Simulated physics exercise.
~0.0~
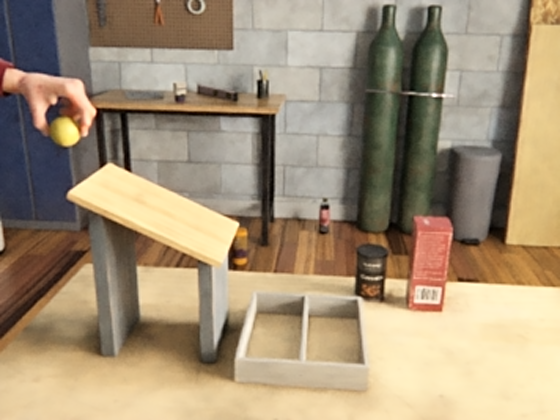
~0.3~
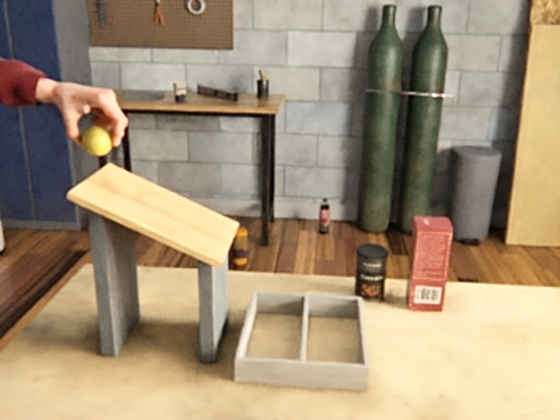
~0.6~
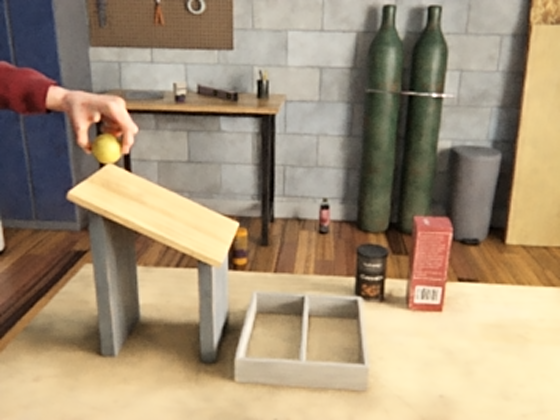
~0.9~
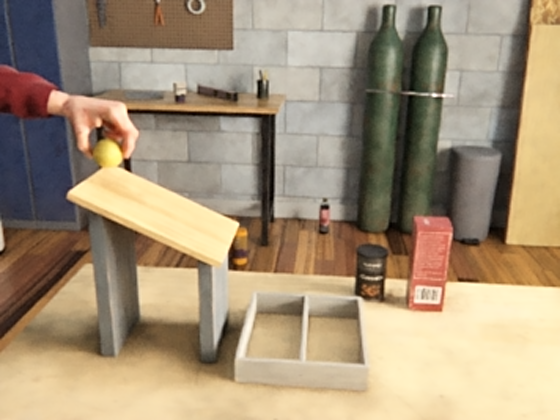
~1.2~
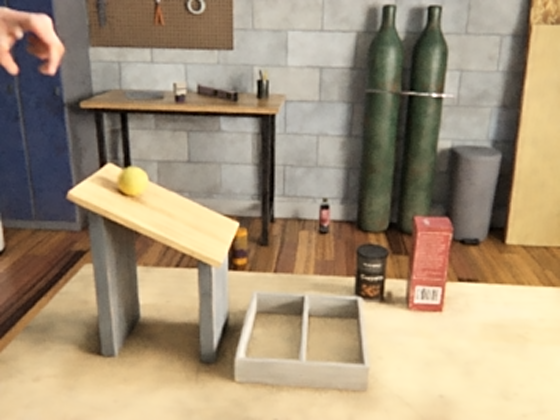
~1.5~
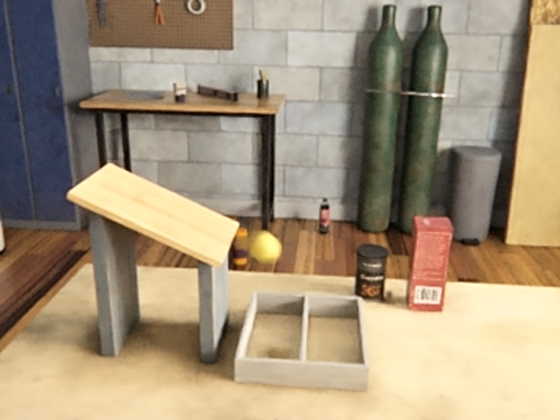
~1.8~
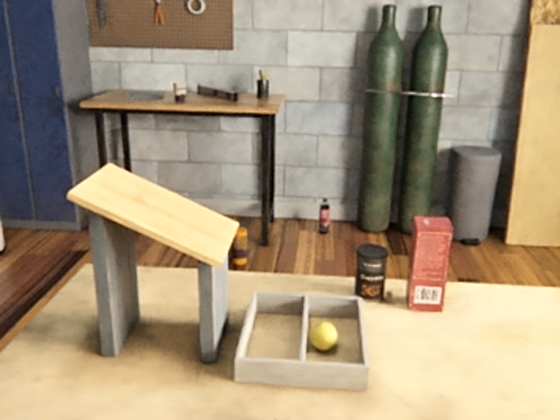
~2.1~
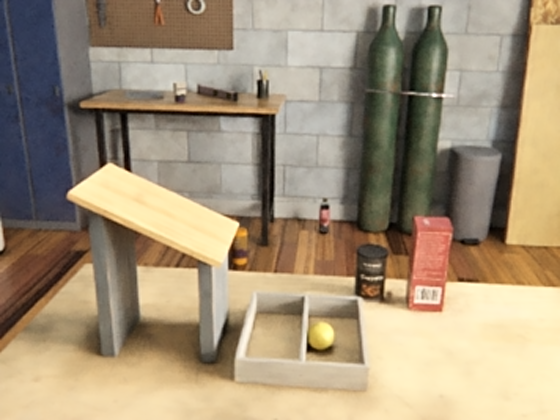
A hand in a dark red sleeve holds a yellow lemon above a sloping wooden board on grey supports, seen from a still, slightly raised view across a workshop table. To the right of the board sits a grey tray split into two bays, with a black tin and a red carton behind it, and green cylinders stand against the far wall. The hand lowers the lemon to the upper end of the board, lets go and draws back. The lemon travels down the slope, leaves the lower edge and drops into the tray. It ends up resting in the farther, right-hand bay, near the divider.
